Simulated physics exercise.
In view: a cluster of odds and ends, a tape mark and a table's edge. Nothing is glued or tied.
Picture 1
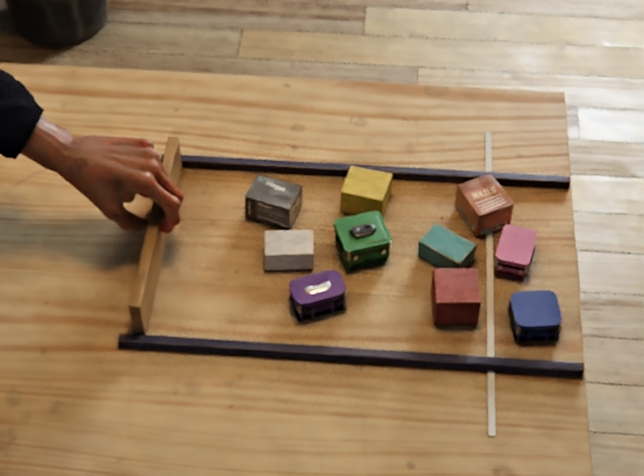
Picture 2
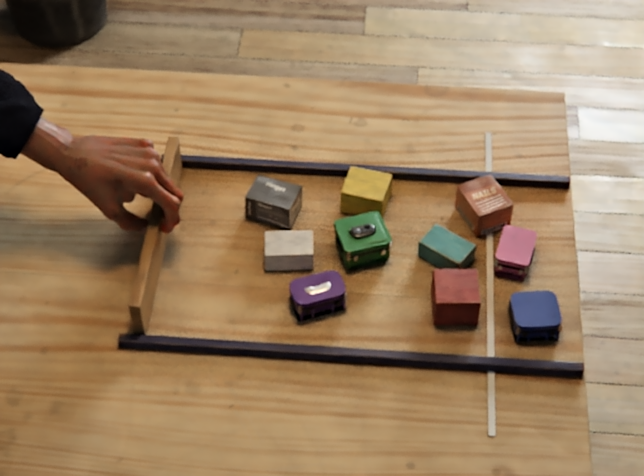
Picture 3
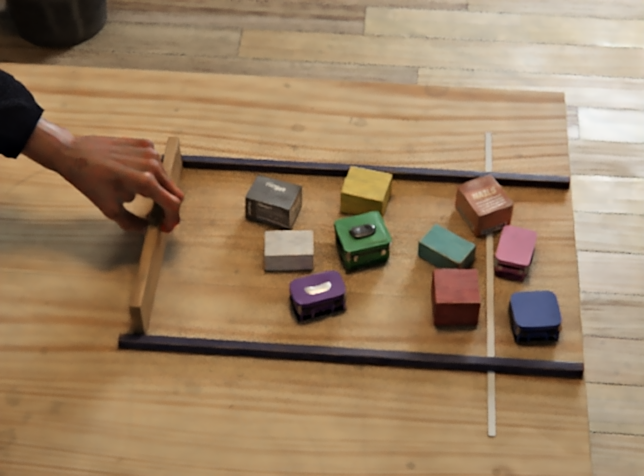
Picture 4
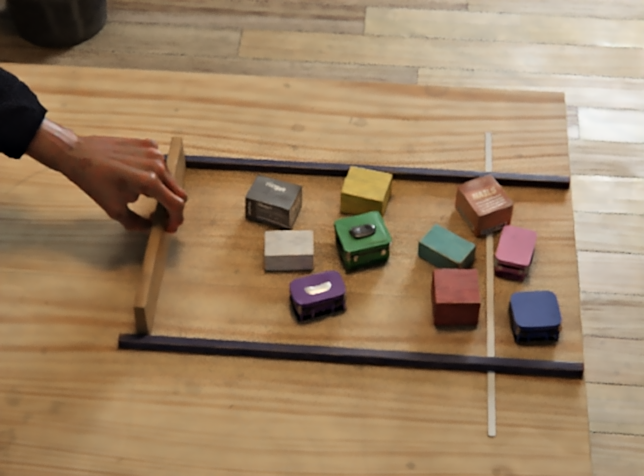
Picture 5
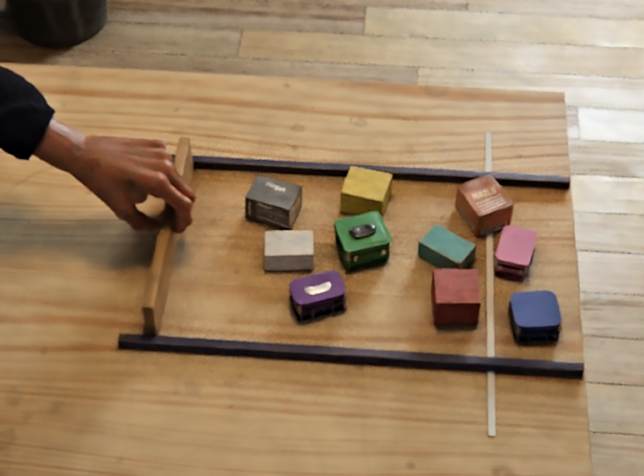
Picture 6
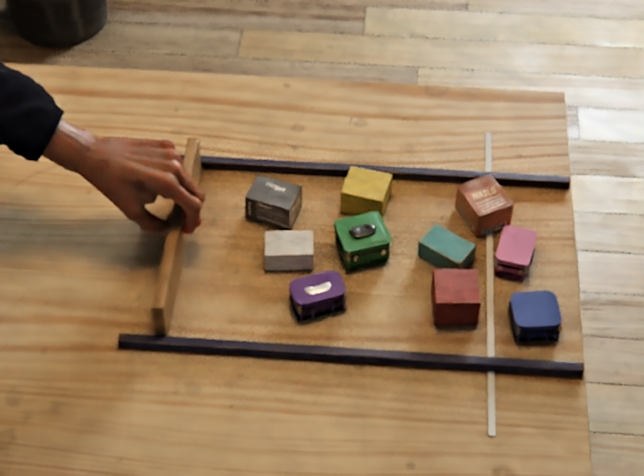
A hand holding a wooden board stayed nearly still at first, then slid it slightly to the right between two dark rails, while the colourful blocks and little cases on the table stayed put.
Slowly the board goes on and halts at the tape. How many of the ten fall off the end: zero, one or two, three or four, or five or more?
As it turns out, the number that fall off is three or four.
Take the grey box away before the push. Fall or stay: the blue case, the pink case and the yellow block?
The blue case goes over, the pink case drops off, the yellow block holds on.
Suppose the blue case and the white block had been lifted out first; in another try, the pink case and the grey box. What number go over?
It would be 2 and 1.
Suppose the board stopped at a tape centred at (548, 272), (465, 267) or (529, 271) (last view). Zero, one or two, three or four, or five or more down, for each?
The falls would be at least five; 3 or 4; at least five.
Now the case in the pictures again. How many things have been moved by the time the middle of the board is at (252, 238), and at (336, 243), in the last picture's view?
By then 1, and 6.
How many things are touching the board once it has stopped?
It touches 3.
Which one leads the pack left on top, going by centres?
Foremost is the turquoise block.
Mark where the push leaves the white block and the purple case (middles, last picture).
Near (515, 269) and (518, 317).
Soon after, none off yet; blue case at rest near (534, 317); pink case at rest near (515, 253); orange box at rest near (484, 205).
At rest, the number that fall off is three or four; fallen, orange box, pink case and blue case.
